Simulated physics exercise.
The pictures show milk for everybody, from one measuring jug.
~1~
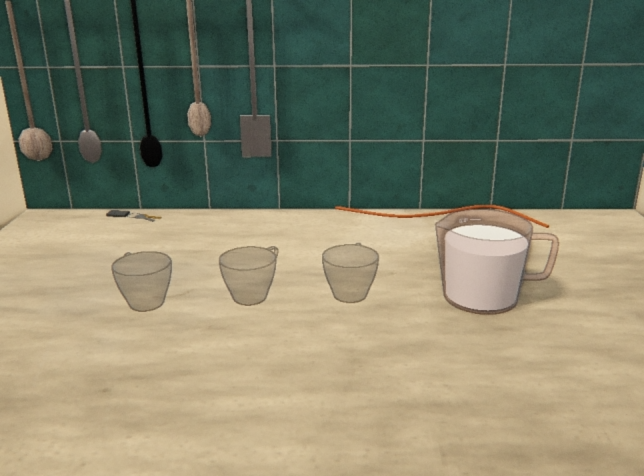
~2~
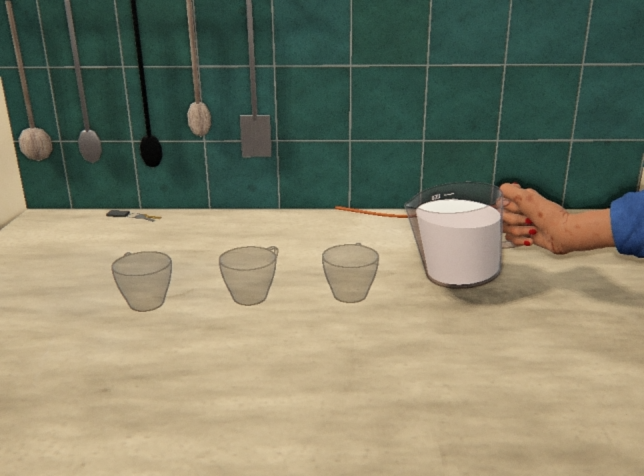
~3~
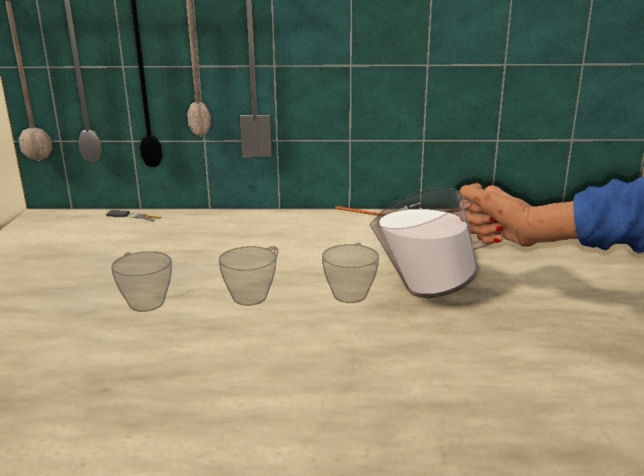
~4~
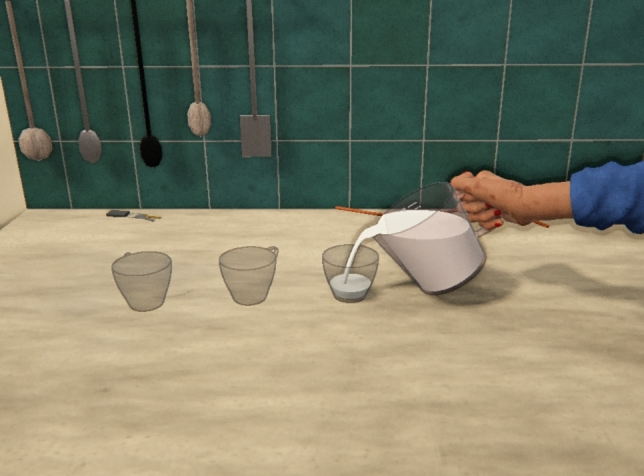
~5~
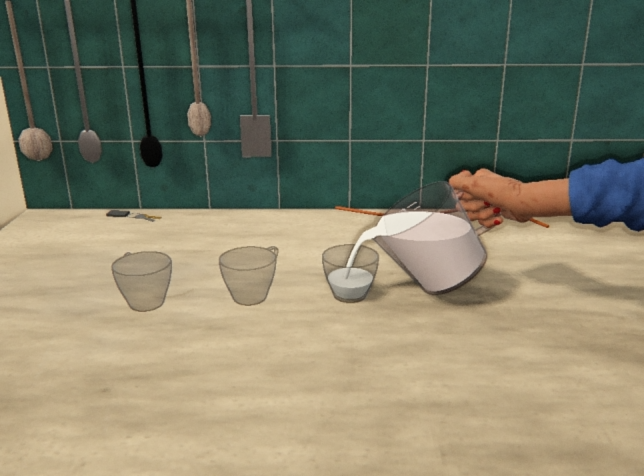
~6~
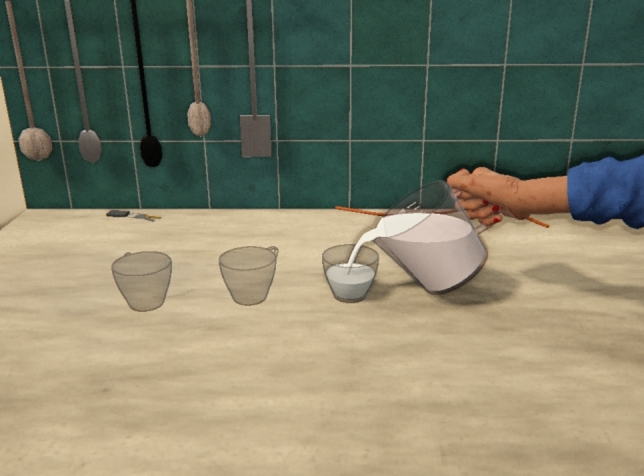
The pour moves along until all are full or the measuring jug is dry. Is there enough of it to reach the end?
I reckon it manages all of them, to be honest.
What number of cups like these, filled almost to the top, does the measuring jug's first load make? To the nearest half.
It comes to roughly 4.0.
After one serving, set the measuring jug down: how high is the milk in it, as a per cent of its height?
Some 60 per cent.
Next, the first is about two thirds full.
After that, the first is done and the measuring jug has about three quarters of its load.
Finally, all three are full and about a quarter of the milk is over.
